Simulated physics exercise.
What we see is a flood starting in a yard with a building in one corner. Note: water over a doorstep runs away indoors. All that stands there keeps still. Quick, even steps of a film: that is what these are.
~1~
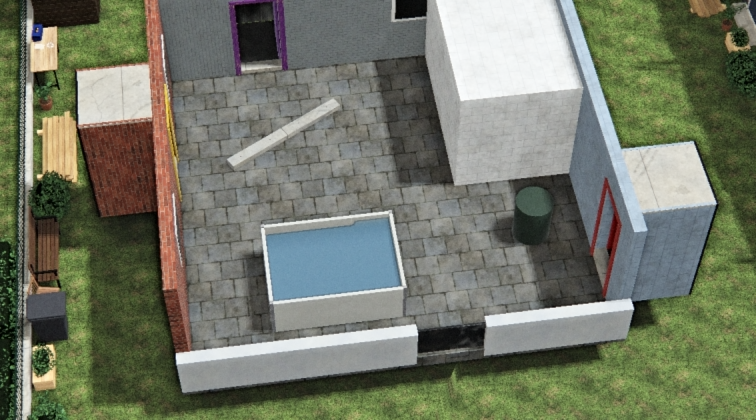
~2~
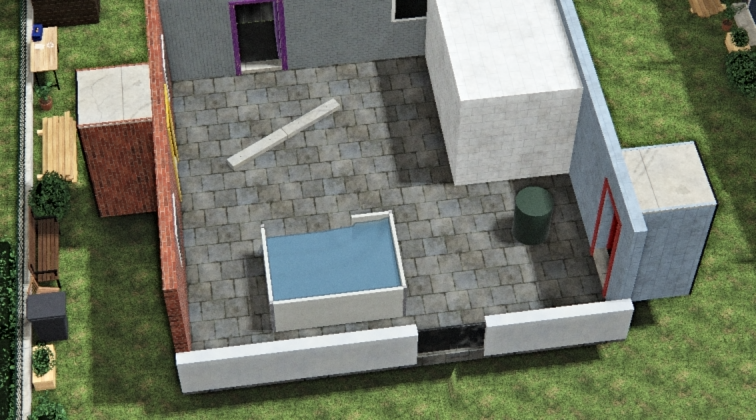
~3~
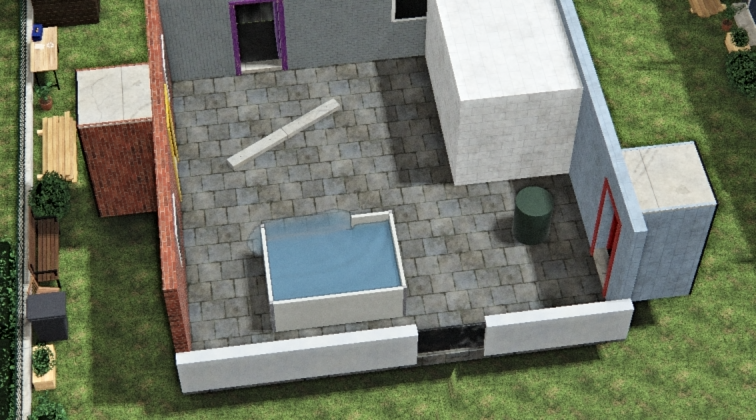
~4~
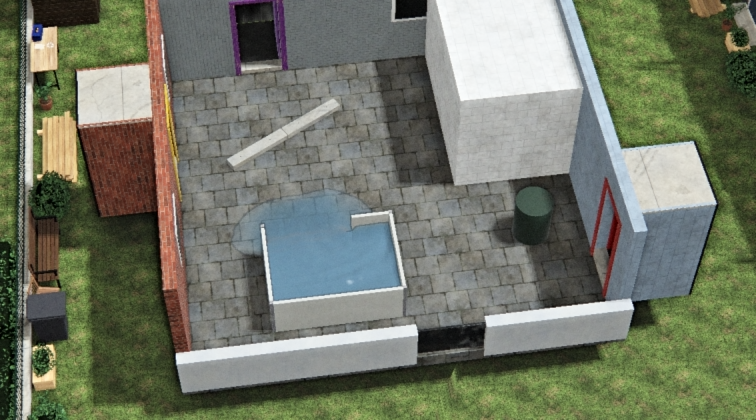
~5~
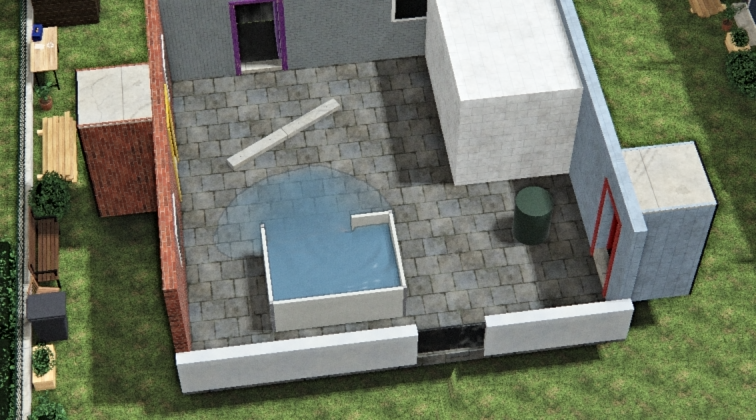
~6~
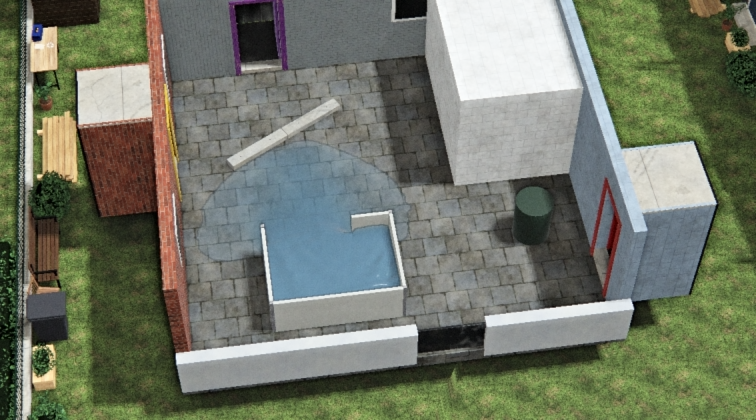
Water pouring through a gap in the far side of a white-walled tank, spreading in a widening sheet across a paved yard.
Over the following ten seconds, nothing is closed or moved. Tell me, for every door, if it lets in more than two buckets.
The purple door will allow in an excess; the yellow door will allow in no excess; the red door will allow in no excess.
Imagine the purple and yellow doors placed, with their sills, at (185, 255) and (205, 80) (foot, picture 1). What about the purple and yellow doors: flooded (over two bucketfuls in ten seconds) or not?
The purple door falls short and the yellow door exceeds it.
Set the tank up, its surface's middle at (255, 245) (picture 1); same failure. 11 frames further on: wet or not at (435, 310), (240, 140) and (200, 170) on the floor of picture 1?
Bone-dry, soaked, soaked.
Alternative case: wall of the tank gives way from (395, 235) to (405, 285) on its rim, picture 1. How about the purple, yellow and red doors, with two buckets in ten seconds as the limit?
The purple one falls short; the yellow one falls short; the red one tops the mark.
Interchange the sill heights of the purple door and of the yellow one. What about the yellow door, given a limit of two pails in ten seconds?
As I see it, the yellow door tops the limit.
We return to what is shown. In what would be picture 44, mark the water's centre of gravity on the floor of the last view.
My guess is about (324, 164).
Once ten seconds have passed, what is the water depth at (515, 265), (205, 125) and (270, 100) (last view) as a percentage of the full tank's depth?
At the three places, in the order asked: Around 4, 8 and 12 per cent.
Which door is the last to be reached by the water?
The red-painted one.
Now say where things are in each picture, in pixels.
In the first frame, the tank at (333, 259) is whole and still.
In the second frame, the front is at (261, 253), out from the gap on the tank's far side.
In the third frame, water pours out on the tank's far side and has run to (253, 237).
In the fourth frame, the front is at (240, 227), out from the gap on the tank's far side.
In the fifth frame, water pours out on the tank's far side and has run to (321, 169).
In the sixth frame, water pours out on the tank's far side and has run to (311, 144).
A moment on, water covers 45 % of the floor; the purple door wet at the sill, nothing in, the yellow door wet at the sill, nothing in, the red door not reached.
Next, water covers 50 % of the floor; the purple door over two buckets in, the yellow door wet at the sill, nothing in, the red door not reached.
Then, water covers 55 % of the floor; the purple door far over two buckets in, the yellow door under two buckets in, the red door not reached.
Later, water covers 75 % of the floor; the purple door far over two buckets in, the yellow door under two buckets in, the red door not reached.
In the end, water covers 90 % of the floor; the purple door far over two buckets in, the yellow door under two buckets in, the red door wet at the sill, nothing in.
